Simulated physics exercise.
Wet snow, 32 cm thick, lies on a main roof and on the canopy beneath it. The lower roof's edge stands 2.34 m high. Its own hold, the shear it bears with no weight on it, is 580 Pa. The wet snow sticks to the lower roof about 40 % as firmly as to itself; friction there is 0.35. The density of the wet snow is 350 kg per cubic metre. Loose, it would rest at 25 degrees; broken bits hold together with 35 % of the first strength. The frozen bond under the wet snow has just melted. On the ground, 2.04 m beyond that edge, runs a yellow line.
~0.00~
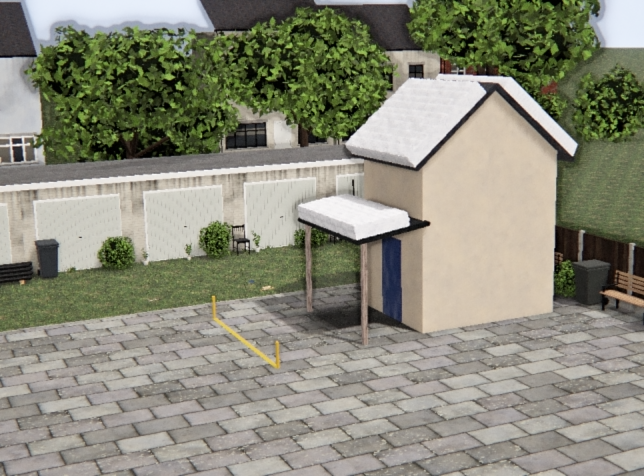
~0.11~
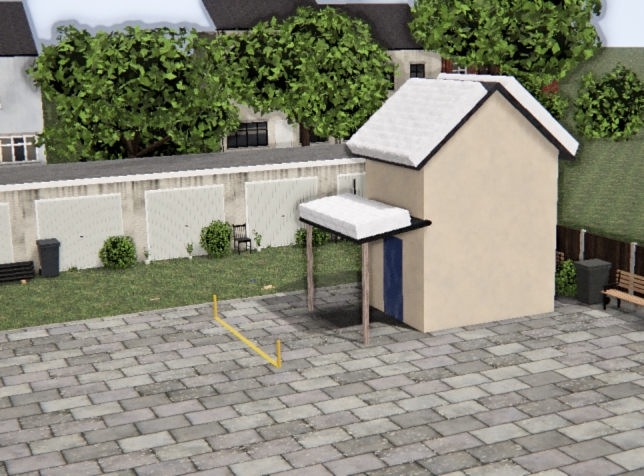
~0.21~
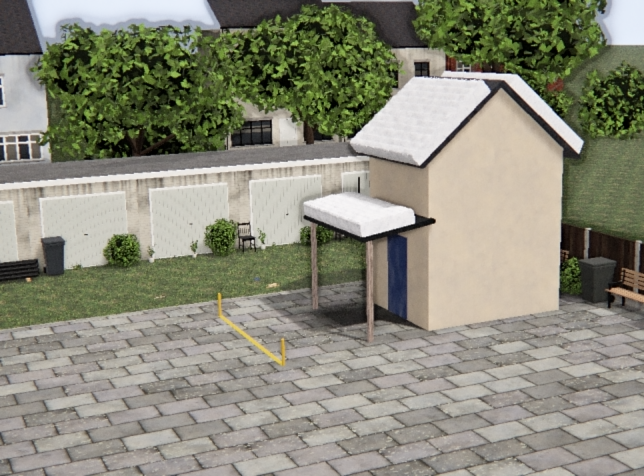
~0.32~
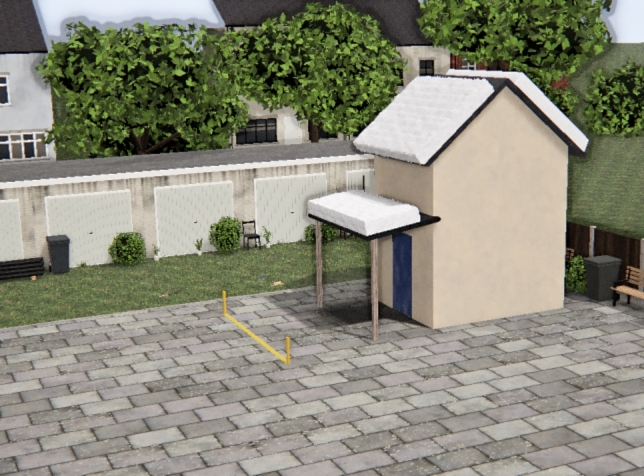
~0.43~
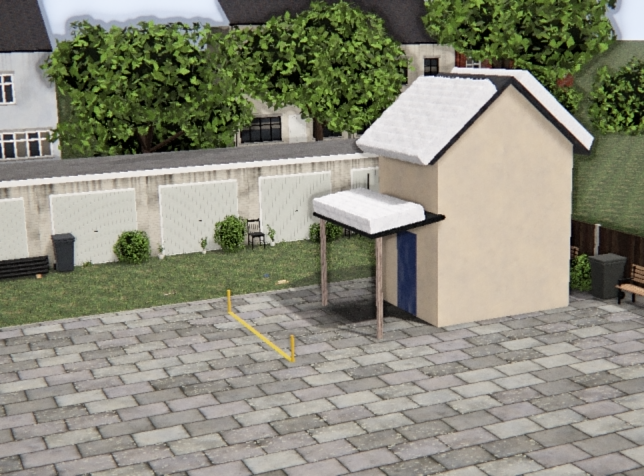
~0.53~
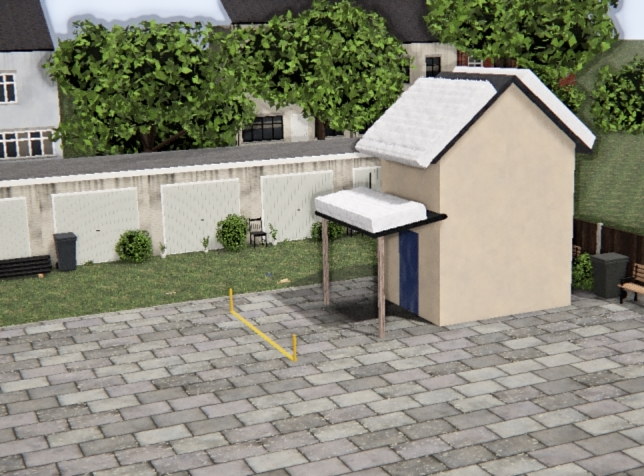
Paved yard with a small cream house, wet snow on its main roof creeping slightly past the edge above a snow-covered canopy.
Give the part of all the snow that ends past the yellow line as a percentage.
It comes to some 11 %.
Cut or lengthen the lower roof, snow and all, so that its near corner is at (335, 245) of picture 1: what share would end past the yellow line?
It would be near 2 %.
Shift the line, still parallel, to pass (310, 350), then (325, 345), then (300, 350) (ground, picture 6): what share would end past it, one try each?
In that order: 20 %, 30 %, 16 %.
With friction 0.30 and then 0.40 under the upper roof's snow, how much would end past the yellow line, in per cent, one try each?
In that order: 25 %, 20 %.
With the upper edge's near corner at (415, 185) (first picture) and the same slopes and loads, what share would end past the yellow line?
Then about 0 %.
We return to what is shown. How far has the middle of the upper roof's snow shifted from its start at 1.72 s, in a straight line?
Some 2.2 m.
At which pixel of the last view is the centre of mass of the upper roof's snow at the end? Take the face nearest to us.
At about (347, 294).
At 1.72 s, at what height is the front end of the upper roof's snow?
About 2.8 m.
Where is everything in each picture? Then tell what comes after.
The first frame shows foremost bit of the wet snow at (414, 154).
The second frame shows foremost bit of the wet snow at (415, 154), its middle shifted 9 mm.
The third frame shows foremost bit of the wet snow at (418, 153), its middle shifted 3.5 cm, 1 % of it past the upper edge, in one piece.
The fourth frame shows foremost bit of the wet snow at (422, 152), its middle shifted 8.0 cm, 4 % of it past the upper edge, in one piece.
The fifth frame shows foremost bit of the wet snow at (424, 152), its middle shifted 14 cm, 6 % of it past the upper edge, in one piece.
The sixth frame shows foremost bit of the wet snow at (423, 157), its middle shifted 23 cm, 10 % of it past the upper edge, cracking.
After 1.07 s, none is below the lower edge and 0 % is past the line.
After 1.72 s, none is below the lower edge and 0 % is past the line.
After 2.36 s, 36 % is below the lower edge and 0 % is past the line.
After 3.00 s, 57 % is below the lower edge and 10 % is past the line.
After 3.80 s, 57 % is below the lower edge and 11 % is past the line.
